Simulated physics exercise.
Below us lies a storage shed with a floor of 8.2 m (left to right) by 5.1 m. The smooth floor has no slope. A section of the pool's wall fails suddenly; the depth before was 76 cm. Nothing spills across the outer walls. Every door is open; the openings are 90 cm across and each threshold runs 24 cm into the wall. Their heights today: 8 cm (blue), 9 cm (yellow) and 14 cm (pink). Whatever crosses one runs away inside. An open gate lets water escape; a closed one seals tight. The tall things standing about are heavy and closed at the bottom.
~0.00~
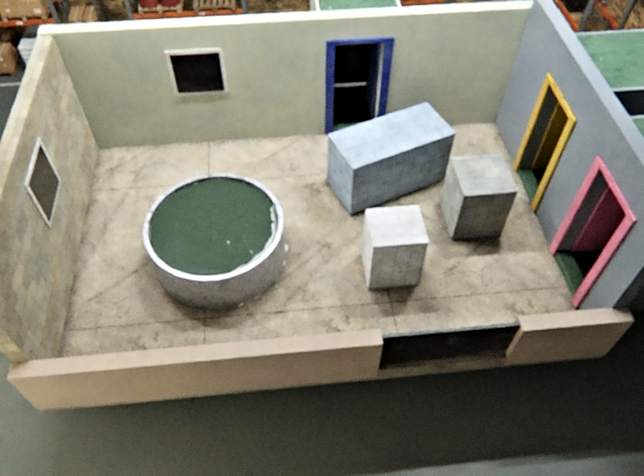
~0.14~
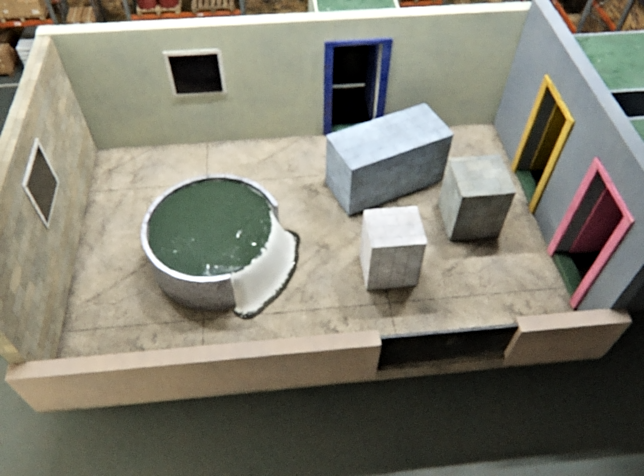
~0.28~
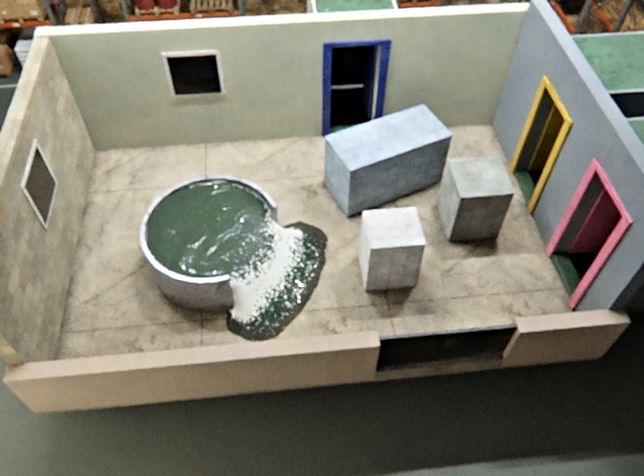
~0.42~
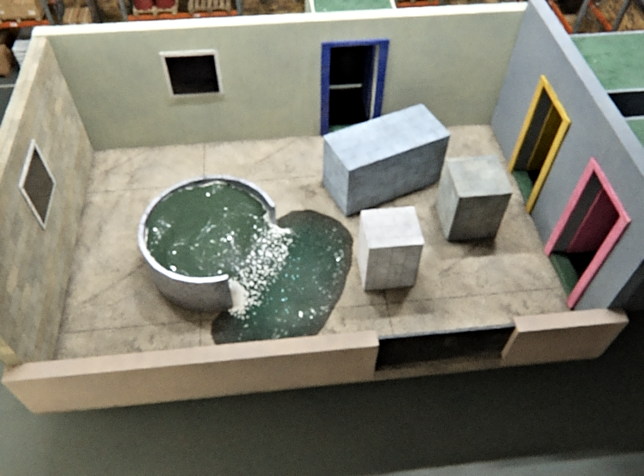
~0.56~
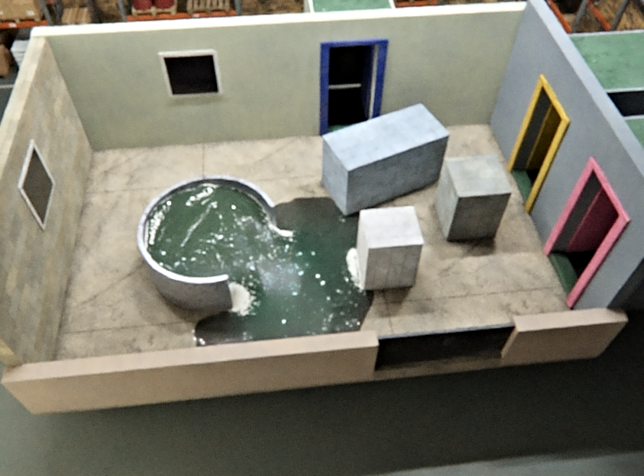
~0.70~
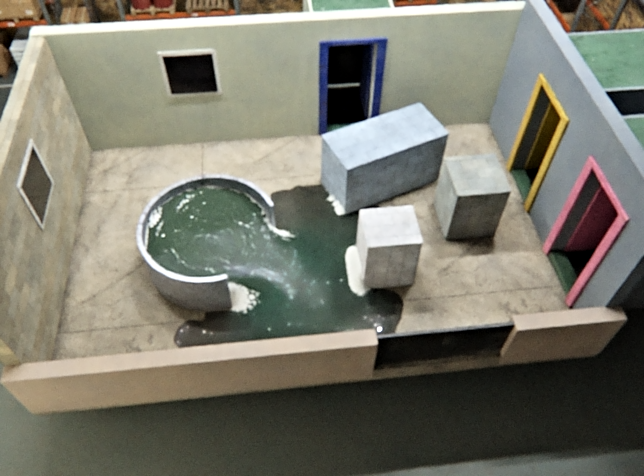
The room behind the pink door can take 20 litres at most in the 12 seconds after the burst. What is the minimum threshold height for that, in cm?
It would have to be roughly 25 cm high.
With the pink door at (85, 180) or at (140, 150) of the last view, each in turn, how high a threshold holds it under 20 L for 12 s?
About 10.0 and 8.0 cm.
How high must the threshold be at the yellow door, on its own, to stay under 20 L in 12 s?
About 11.0 cm at yellow.
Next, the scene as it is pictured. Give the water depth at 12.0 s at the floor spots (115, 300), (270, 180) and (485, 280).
About 8, 6 and 6 cm.
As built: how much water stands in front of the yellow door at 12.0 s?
About 9.0 cm.
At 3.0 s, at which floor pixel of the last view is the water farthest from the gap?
Near (485, 124).
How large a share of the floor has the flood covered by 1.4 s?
Some 30 per cent of it.
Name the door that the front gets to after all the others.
It is the blue one.
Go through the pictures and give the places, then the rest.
The first picture shows still water, 76 cm deep, in the pool at (215, 226); the pink door at (586, 241) is dry.
In the second picture, the gap is at (272, 267), the front 0.3 m out at (296, 239); the back of the pool holds 76 cm.
In the third picture, the gap is at (271, 269), the front 0.8 m out at (321, 238); the back of the pool holds 76 cm.
In the fourth picture, the front is at (347, 238), 1.3 m from the gap at (270, 270); 3.4 m2 of floor is wet, 74 cm left at the back.
In the fifth picture, the front is at a hidden place, 1.8 m from the gap at (269, 271); 5.5 m2 of floor is wet, 66 cm left at the back.
In the sixth picture, water pours out at (269, 270) and has run 2.3 m, to a hidden place; about 6 cm deep outside, 61 cm at the back; 2.6 m in a straight line remain to the pink door at (579, 240).
After 1.4 s water covers 30 % of the floor, deepest (44 cm) near (398, 353); it has not reached the pink door.
After 3.0 s water covers 60 % of the floor, deepest (32 cm) near (546, 261); 30 cm at the pink door, 58 litres in over its 14 cm threshold.
After 12.0 s water covers 100 % of the floor, deepest (12 cm) near (55, 345); 7 cm at the pink door, 141 litres in over its 14 cm threshold.
At the pink door as built, the water arrived by 1.9 s and peaked near 31 cm at 2.8 s.
Run again over the same 12 s with other heights there, 30 litres in over 23 cm, 2 litres over 31 cm. The limit of 20 litres is kept from about 25 cm up.
